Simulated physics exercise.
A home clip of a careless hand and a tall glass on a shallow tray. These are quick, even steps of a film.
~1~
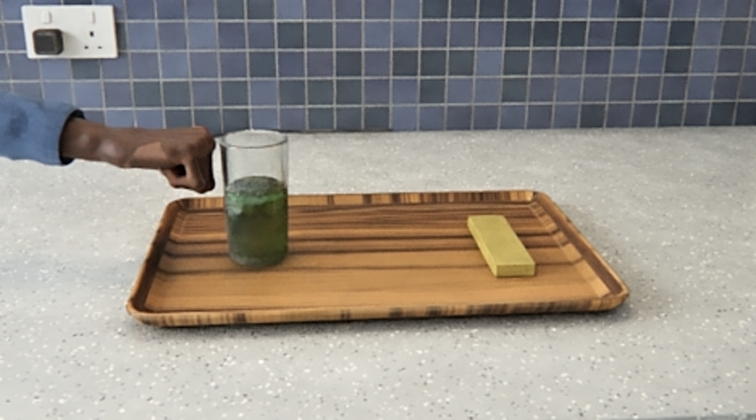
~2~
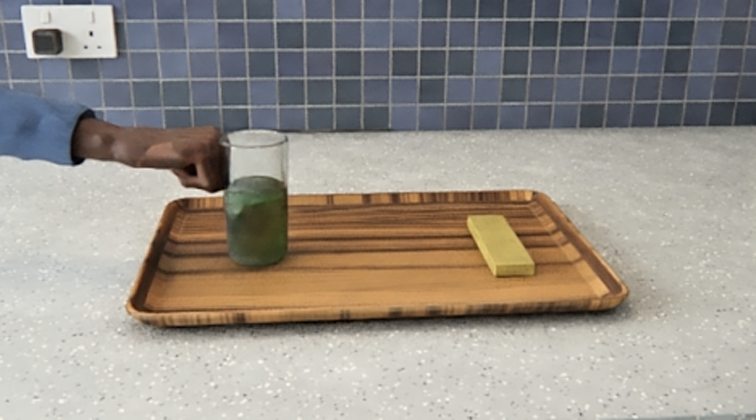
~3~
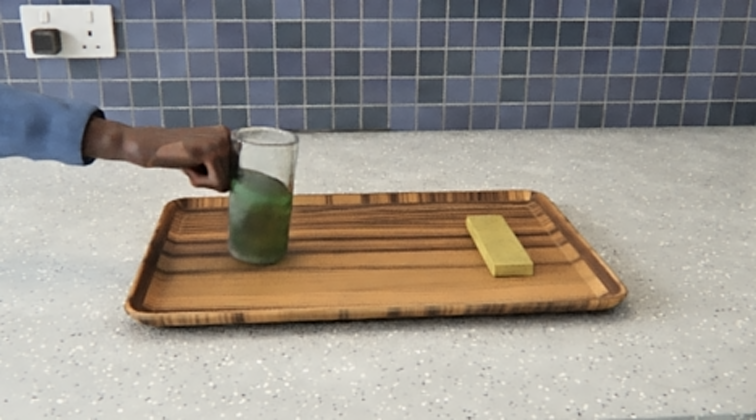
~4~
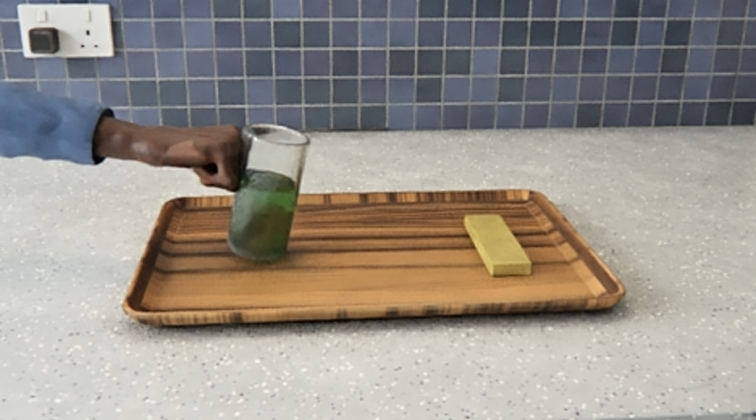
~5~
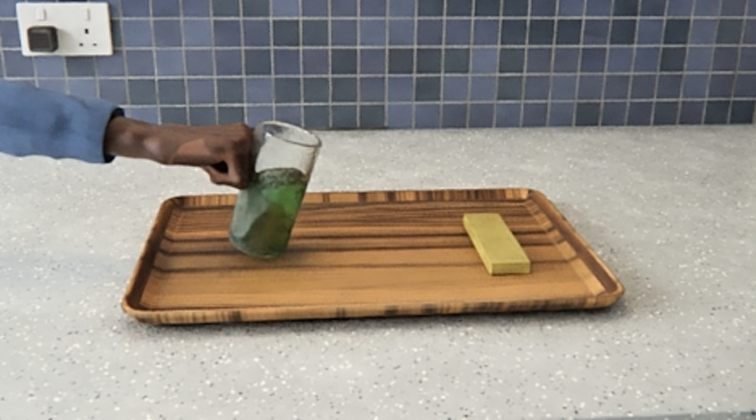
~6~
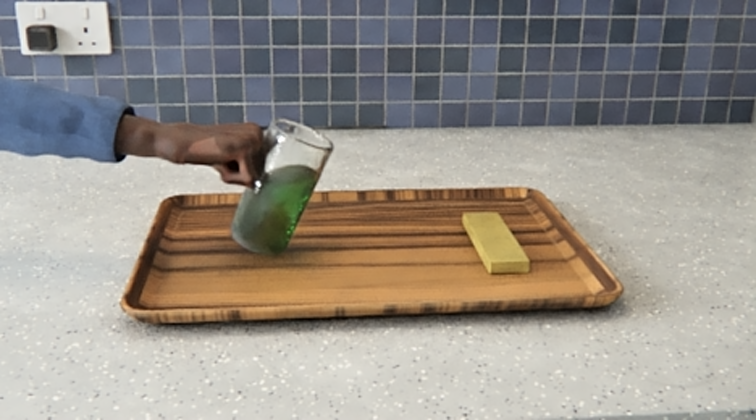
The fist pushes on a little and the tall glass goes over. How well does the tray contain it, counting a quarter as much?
In the end three quarters and more stay on the tray.
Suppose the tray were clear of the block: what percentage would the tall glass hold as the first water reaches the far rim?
Some 70 per cent.
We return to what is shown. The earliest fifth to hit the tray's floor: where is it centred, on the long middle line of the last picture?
Roughly at (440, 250).
A moment on, the tall glass is falling and 100 per cent is in the glass, 0 on the tray and 0 above or beyond its rim.
Next, the tall glass lies on its side and 94 per cent is in the glass, 2 on the tray and 4 above or beyond its rim.
Then the tall glass lies on its side and 54 per cent is in the glass, 34 on the tray and 12 above or beyond its rim.
Later the tall glass lies on its side and 27 per cent is in the glass, 65 on the tray and 8 above or beyond its rim.
In the end 92 per cent is held by tray and glass, 8 is off the tray.
